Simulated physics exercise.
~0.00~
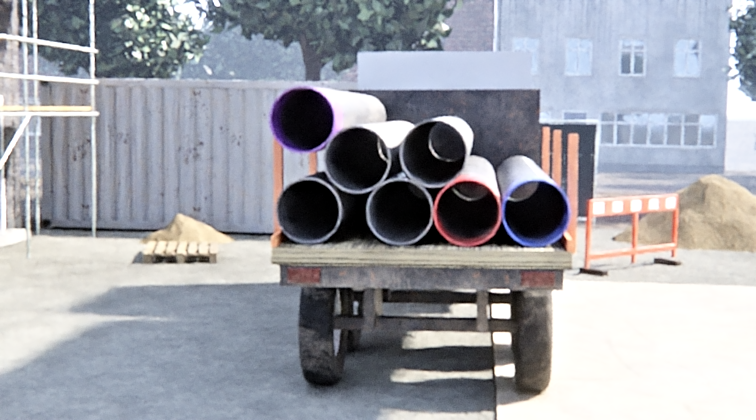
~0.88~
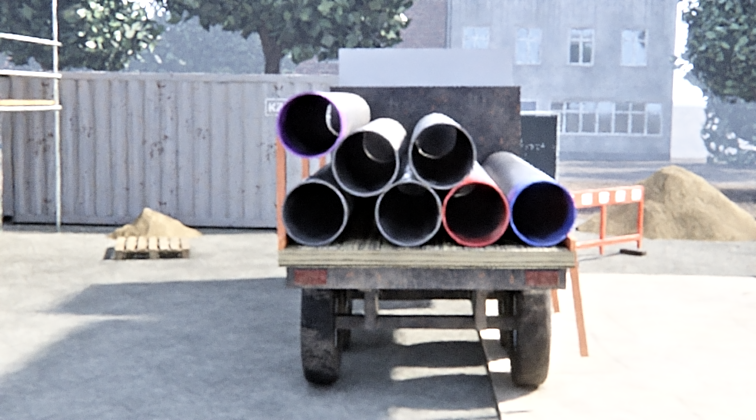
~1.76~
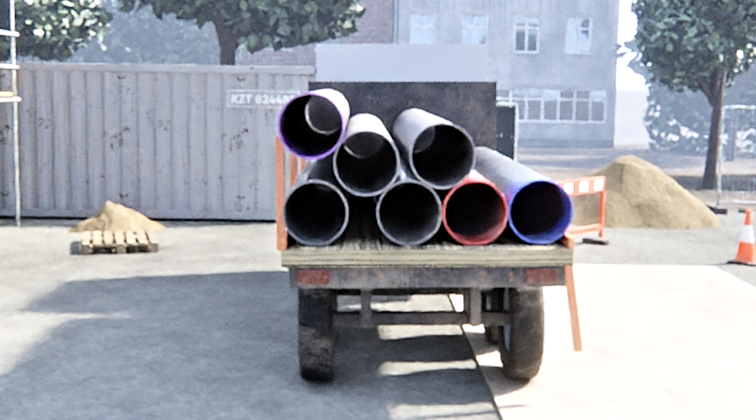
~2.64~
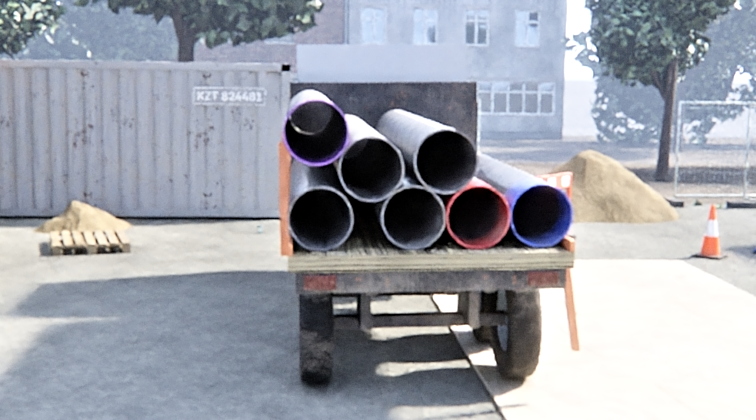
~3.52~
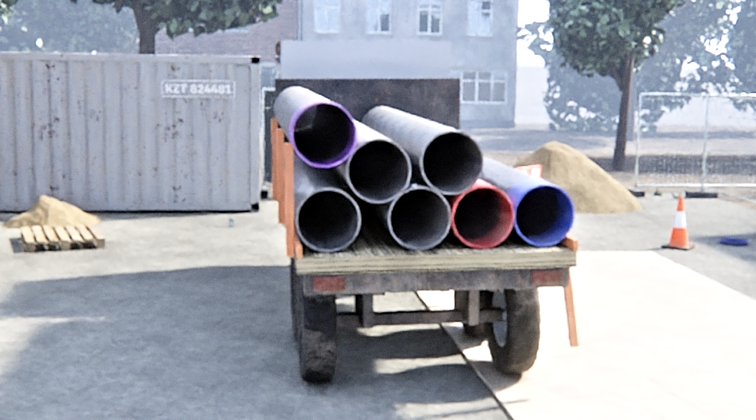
A flatbed lorry's right side posts drop down, but all seven stacked pipes stay aboard.
